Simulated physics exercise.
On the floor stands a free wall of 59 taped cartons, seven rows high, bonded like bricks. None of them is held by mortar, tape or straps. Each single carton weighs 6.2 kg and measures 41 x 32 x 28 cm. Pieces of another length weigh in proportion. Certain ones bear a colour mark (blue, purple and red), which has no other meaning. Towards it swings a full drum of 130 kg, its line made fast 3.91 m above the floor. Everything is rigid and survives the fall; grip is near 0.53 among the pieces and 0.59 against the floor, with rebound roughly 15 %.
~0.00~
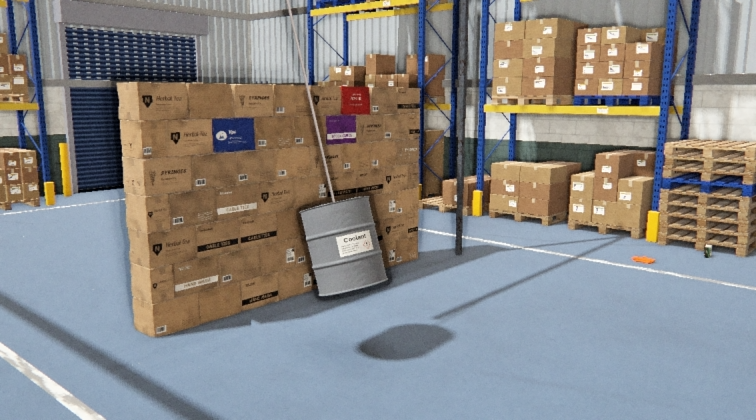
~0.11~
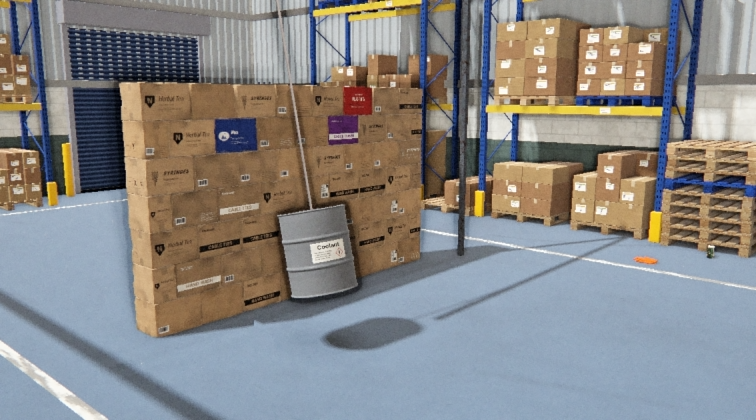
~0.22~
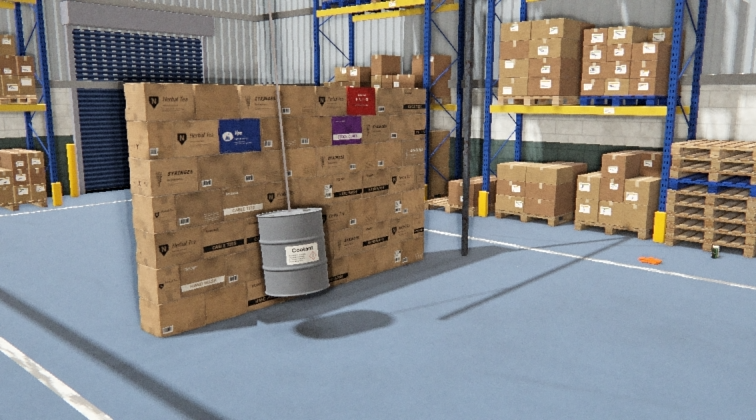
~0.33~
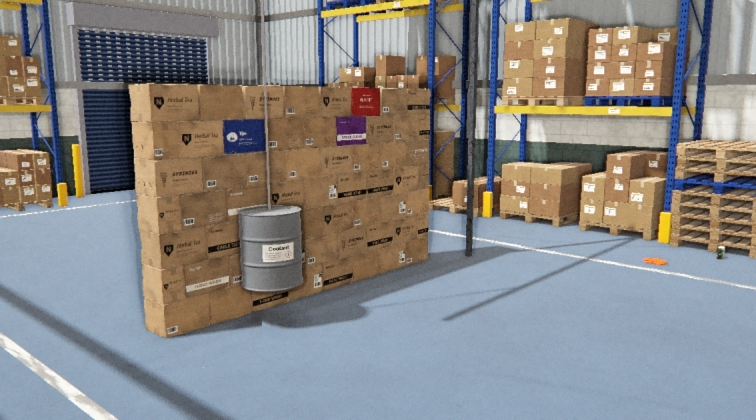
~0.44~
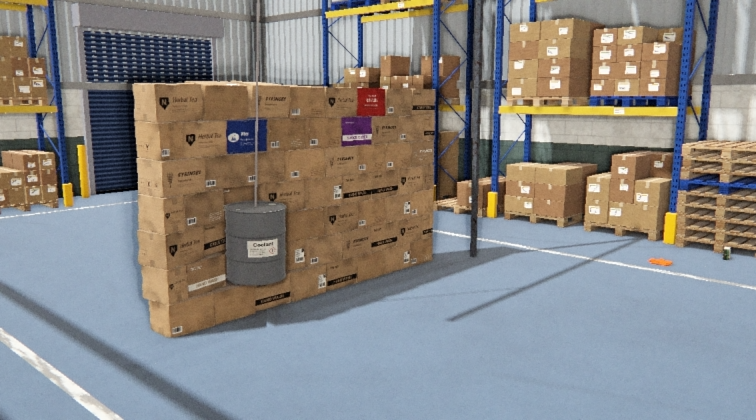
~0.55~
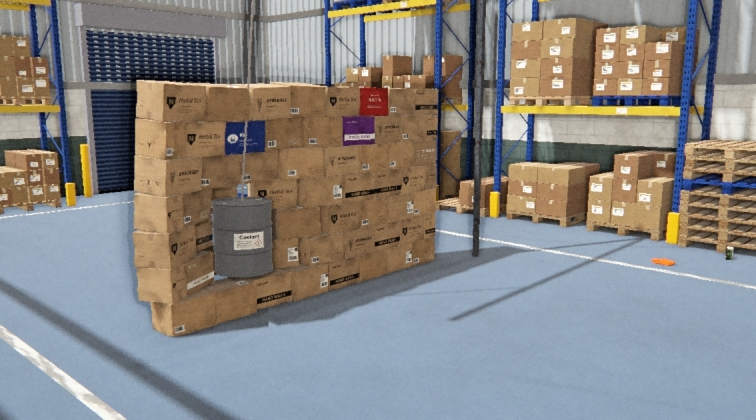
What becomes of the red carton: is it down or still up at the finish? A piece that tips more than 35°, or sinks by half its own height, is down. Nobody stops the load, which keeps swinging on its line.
It is down.
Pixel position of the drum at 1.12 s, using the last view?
(209, 221), roughly.
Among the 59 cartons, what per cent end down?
It works out at roughly 50 per cent.
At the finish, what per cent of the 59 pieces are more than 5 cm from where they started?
Result: 50 per cent.
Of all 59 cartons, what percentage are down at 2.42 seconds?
50 per cent.
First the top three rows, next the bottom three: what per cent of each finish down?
From above it's 70%, from below it's 30%.
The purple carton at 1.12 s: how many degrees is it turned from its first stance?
My estimate is close to 10°.
After 1.12 s, line 15° past plumb; 2 of the 59 cartons down; red carton 9° from how it stood; purple carton 9° from how it stood.
After 1.82 s, line 6° past plumb; 28 of the 59 cartons down; red carton 36° from how it stood; purple carton 35° from how it stood.
After 2.42 s, line 9° before plumb; 30 of the 59 cartons down; red carton on its side; purple carton on its side.
In the end (3.8 s), line 2° before plumb; 30 of the 59 cartons down; red carton upside down; purple carton upside down; blue carton on its side. From the last view, middles, red carton near (448, 215), purple carton near (341, 238).
